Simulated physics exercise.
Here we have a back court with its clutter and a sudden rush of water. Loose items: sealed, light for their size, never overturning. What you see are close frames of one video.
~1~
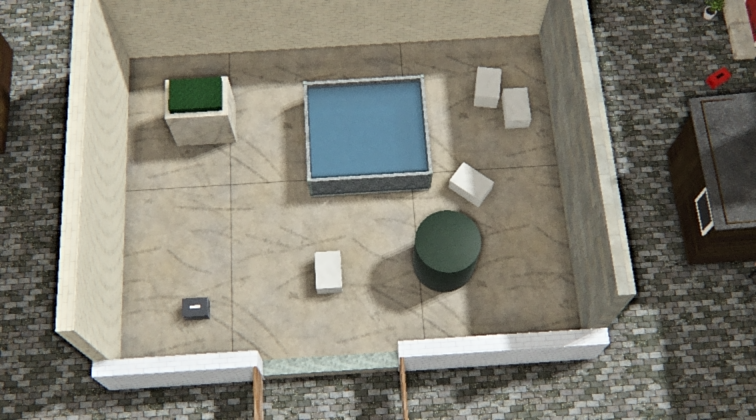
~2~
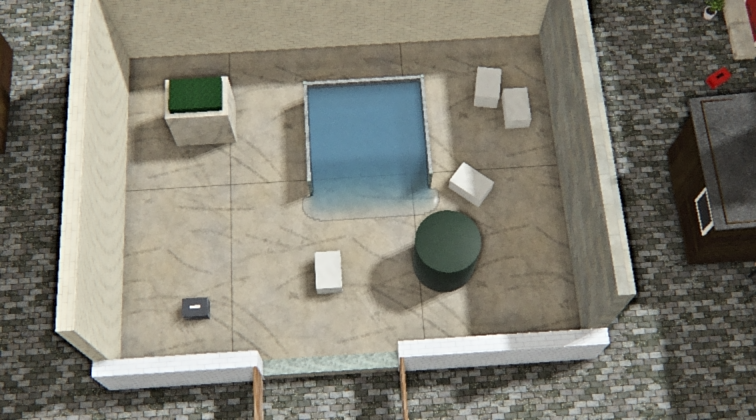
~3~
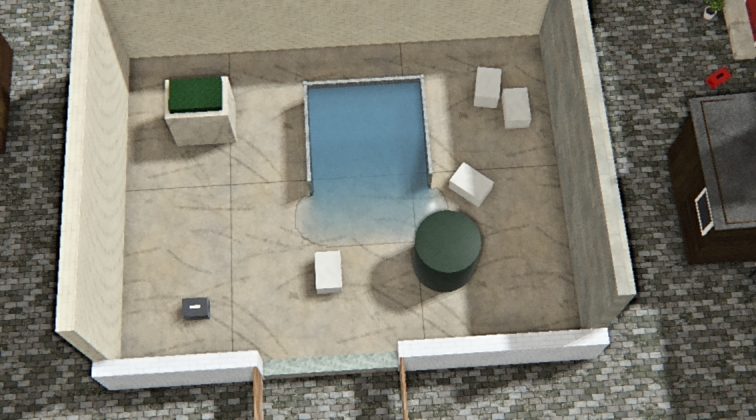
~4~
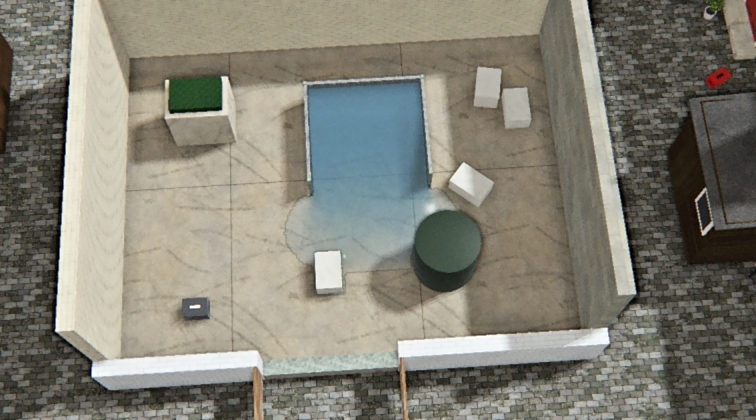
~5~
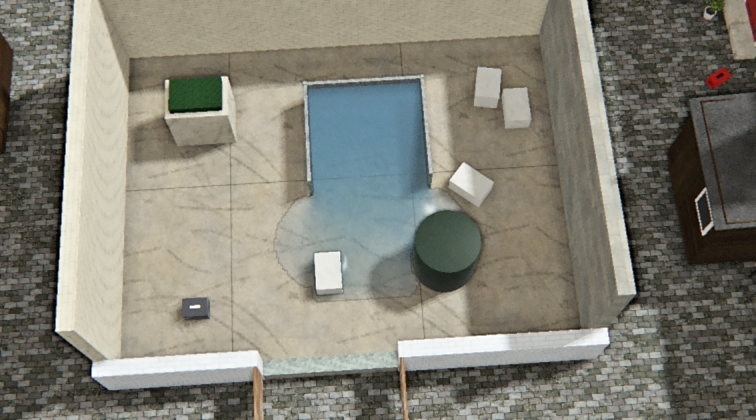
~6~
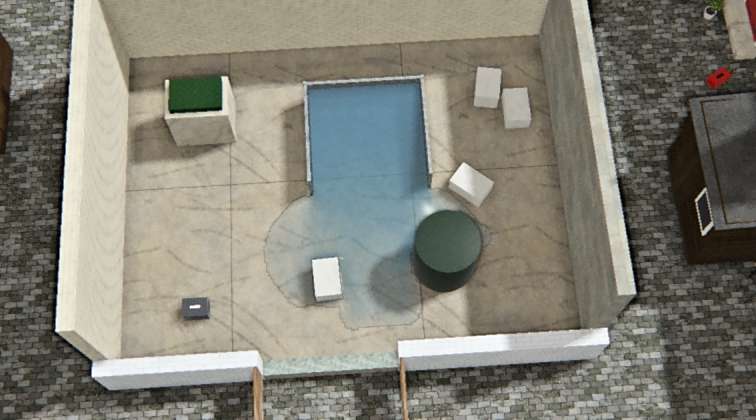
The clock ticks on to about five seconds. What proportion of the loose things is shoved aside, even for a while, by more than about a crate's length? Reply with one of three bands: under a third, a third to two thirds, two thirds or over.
Under a third.
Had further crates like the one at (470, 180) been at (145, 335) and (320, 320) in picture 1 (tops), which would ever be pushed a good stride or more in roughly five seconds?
Travels that far, then travels that far.
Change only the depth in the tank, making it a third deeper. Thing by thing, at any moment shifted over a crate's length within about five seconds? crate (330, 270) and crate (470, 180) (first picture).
Lab note, in order: Reached that mark / stayed below that mark.
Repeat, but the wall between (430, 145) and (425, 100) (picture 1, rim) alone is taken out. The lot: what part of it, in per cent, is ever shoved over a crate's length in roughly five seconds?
It comes out at roughly 40 per cent.
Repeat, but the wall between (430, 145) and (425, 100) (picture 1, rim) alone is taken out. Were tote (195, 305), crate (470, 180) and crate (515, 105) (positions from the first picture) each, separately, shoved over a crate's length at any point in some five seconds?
Listed in turn, never travels that far, never travels that far, ends up that far off.
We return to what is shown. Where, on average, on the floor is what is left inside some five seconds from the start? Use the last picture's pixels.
On the floor of the last picture, roughly (422, 172).
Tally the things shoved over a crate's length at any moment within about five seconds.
Count: 1.
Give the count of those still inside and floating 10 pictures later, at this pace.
I make it 0 of them.
A moment on, 1 of 5 are well off their spots; 0 afloat.
Next, 1 of 5 are well off their spots; 0 afloat.
Later, 1 of 5 are well off their spots; 0 afloat.
In the end, 1 of 5 are well off their spots, and 1 have been at some point; 0 afloat.
